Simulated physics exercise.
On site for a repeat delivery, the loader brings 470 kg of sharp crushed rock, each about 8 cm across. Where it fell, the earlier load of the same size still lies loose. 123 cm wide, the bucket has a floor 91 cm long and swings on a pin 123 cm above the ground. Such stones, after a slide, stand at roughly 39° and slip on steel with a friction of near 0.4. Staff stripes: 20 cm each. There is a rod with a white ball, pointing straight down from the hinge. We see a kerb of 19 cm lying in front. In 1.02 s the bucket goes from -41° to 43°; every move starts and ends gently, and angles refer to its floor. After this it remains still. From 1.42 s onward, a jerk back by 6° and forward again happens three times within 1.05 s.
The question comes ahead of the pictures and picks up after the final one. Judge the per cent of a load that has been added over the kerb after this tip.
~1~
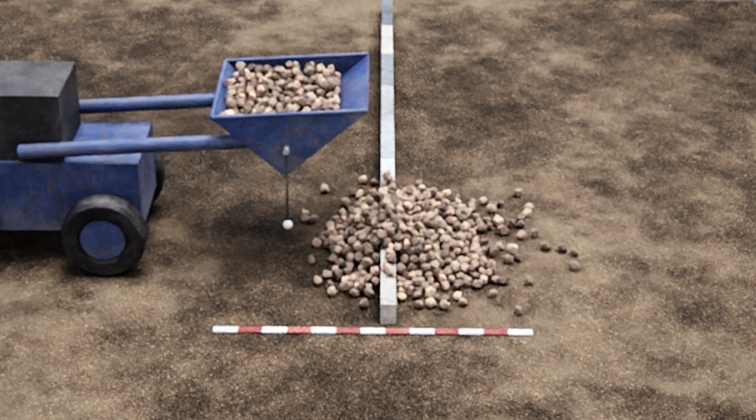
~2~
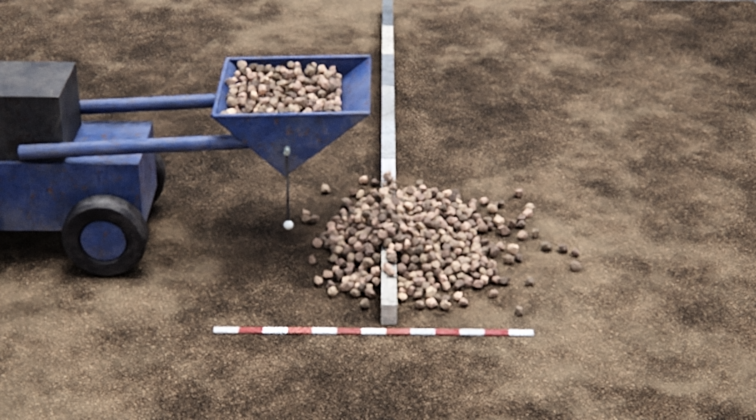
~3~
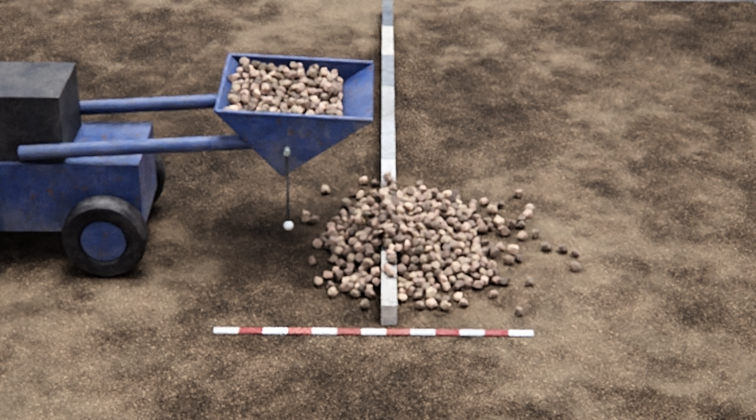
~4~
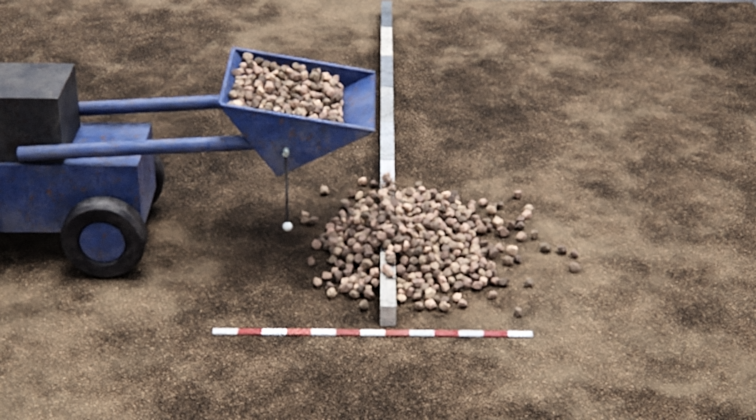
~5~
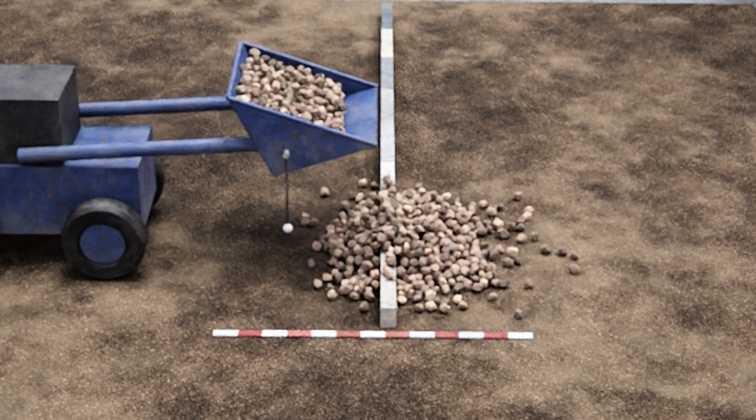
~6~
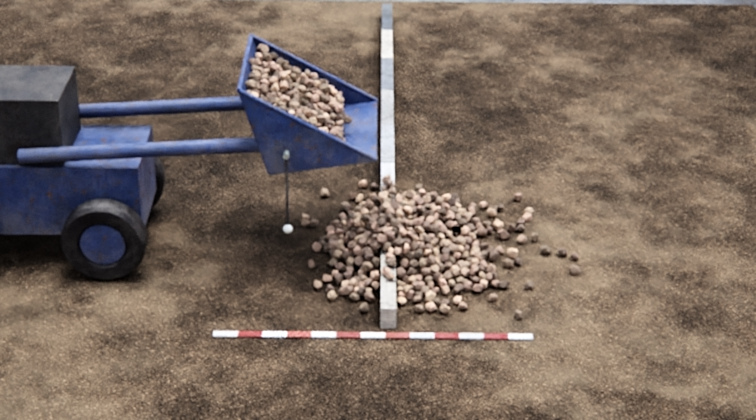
The added amount is roughly 33 per cent of a load.
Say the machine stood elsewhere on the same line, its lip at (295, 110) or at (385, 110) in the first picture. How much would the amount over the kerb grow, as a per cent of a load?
First place: Roughly 0 %; second place: Roughly 55 %.
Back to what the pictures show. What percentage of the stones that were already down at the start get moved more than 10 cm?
5 %.
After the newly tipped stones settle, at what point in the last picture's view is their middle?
The middle ends up near (372, 229).
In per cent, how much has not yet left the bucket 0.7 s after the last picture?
Estimate: 65 % remaining inside, roughly.
Then, 0.3 s after the last picture the floor is at 29°; in per cent of one load, 100 in the bucket, 33 on this side of the kerb, 67 over the kerb; the foremost stones are at (545, 236).
Then, 0.7 s after the last picture the floor is at 43°; in per cent of one load, 66 in the bucket, 67 on this side of the kerb, 67 over the kerb; the foremost stones are at (545, 236).
Then, 2.5 s after the last picture the floor is at 43°; in per cent of one load, 0 in the bucket, 100 on this side of the kerb, 100 over the kerb; the foremost stones are at (552, 245).
Then, 5.3 s after the last picture the floor is at 43°; in per cent of one load, 0 in the bucket, 100 on this side of the kerb, 100 over the kerb; the foremost stones are at (552, 245). Net gain over the kerb, 33.
